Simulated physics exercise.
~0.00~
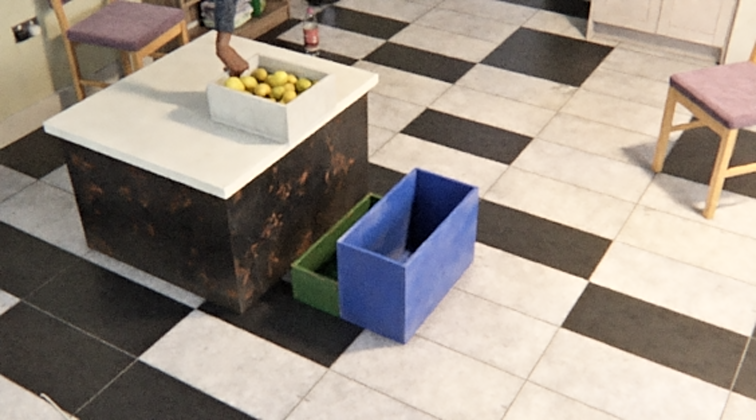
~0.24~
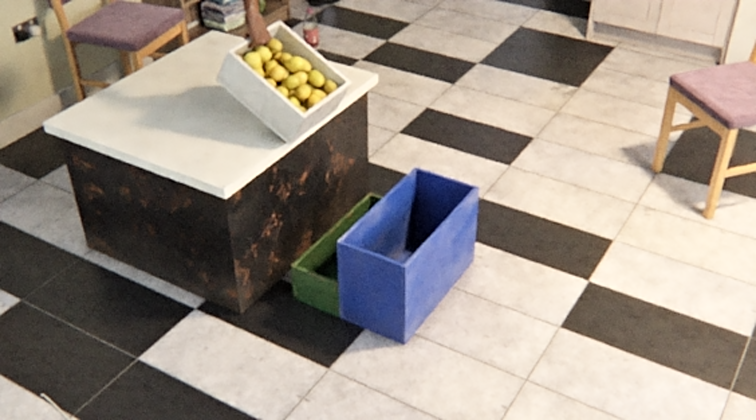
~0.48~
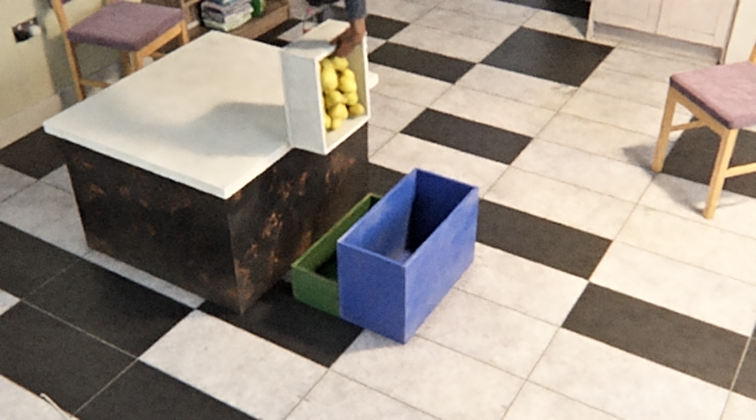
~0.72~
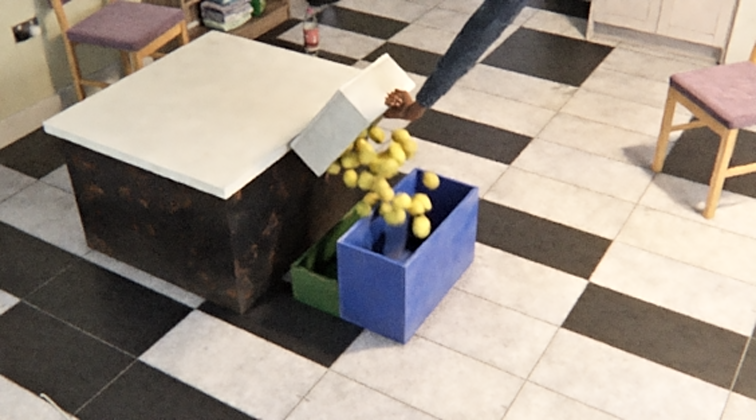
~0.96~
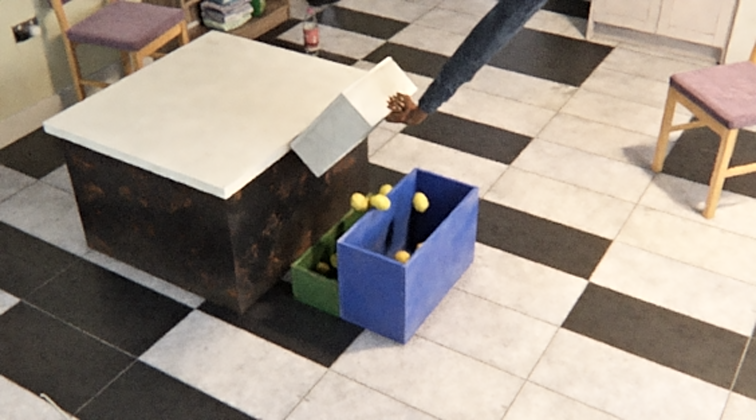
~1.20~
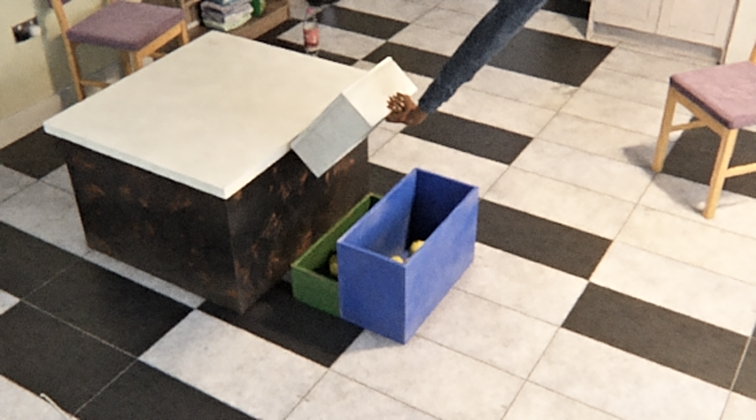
In the video, a hand tips a white crate of loose lemons over the end of a bench, and the yellow fruit tumbles toward a green tote and a blue tote below, landing in both, while the emptied crate stays tilted over the edge with the hand beside it.
